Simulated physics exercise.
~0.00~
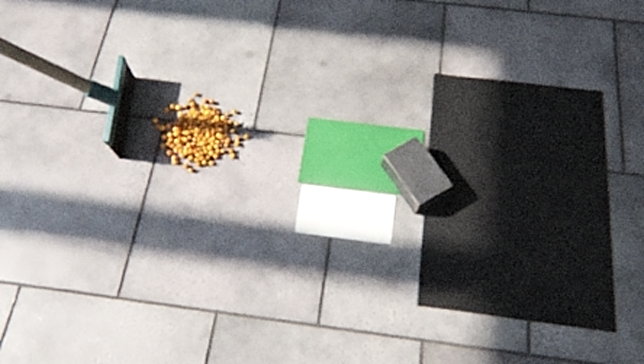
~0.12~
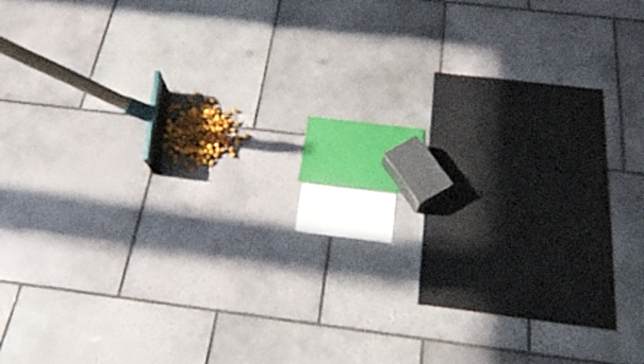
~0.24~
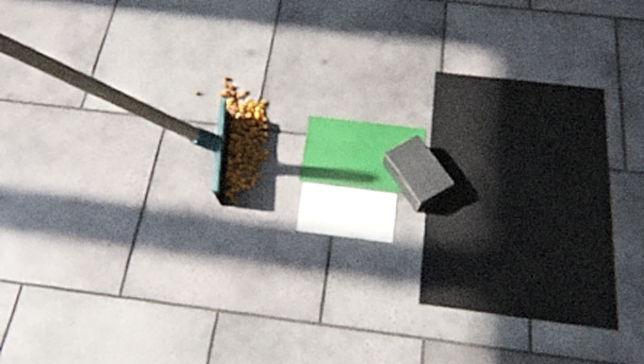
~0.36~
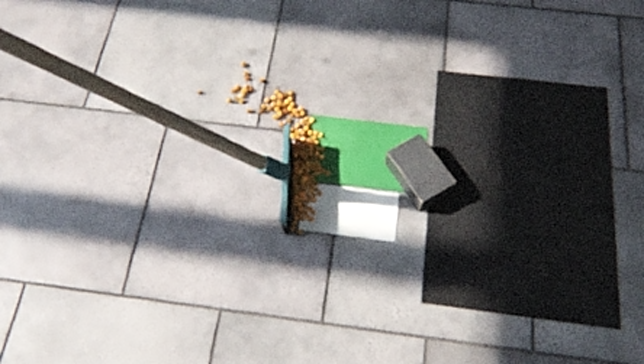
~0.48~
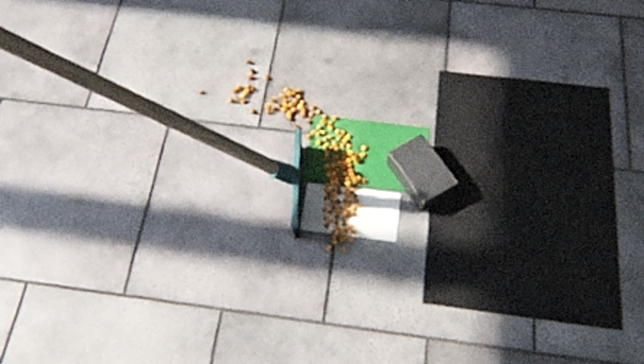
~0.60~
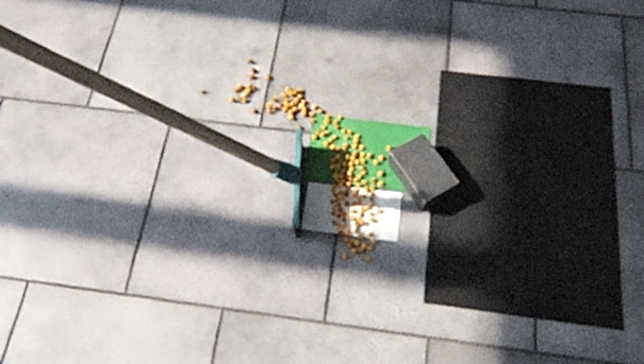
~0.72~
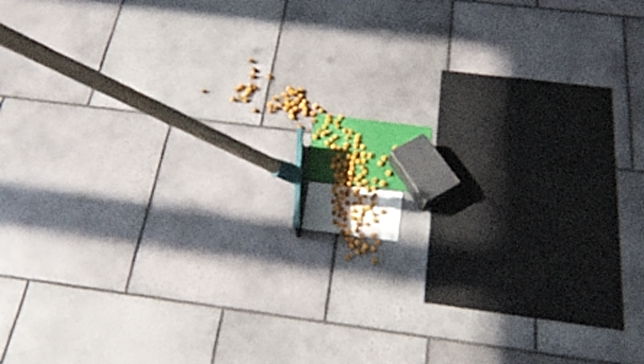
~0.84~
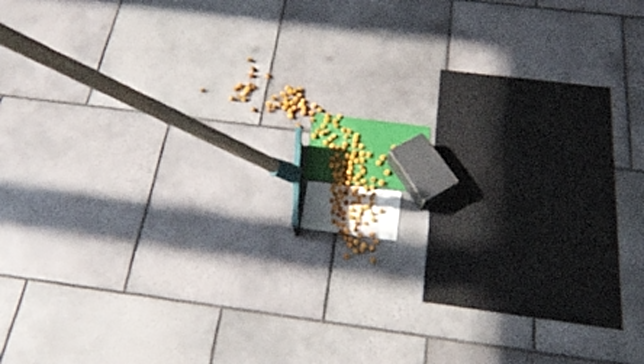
A floor of large grey stone tiles, streaked with shadow, is seen from above by a slightly swaying camera. A teal squeegee on a long handle stands at the left beside a pile of golden corn kernels, with a green mat above a white one near the middle, a grey block at the green mat's edge and a black mat at the right. The squeegee slides right and slightly down, pushing the kernels and leaving some behind above. It stops at the mats' left edge, while kernels spread onward, then rest across green, white and bare tile, none on black.
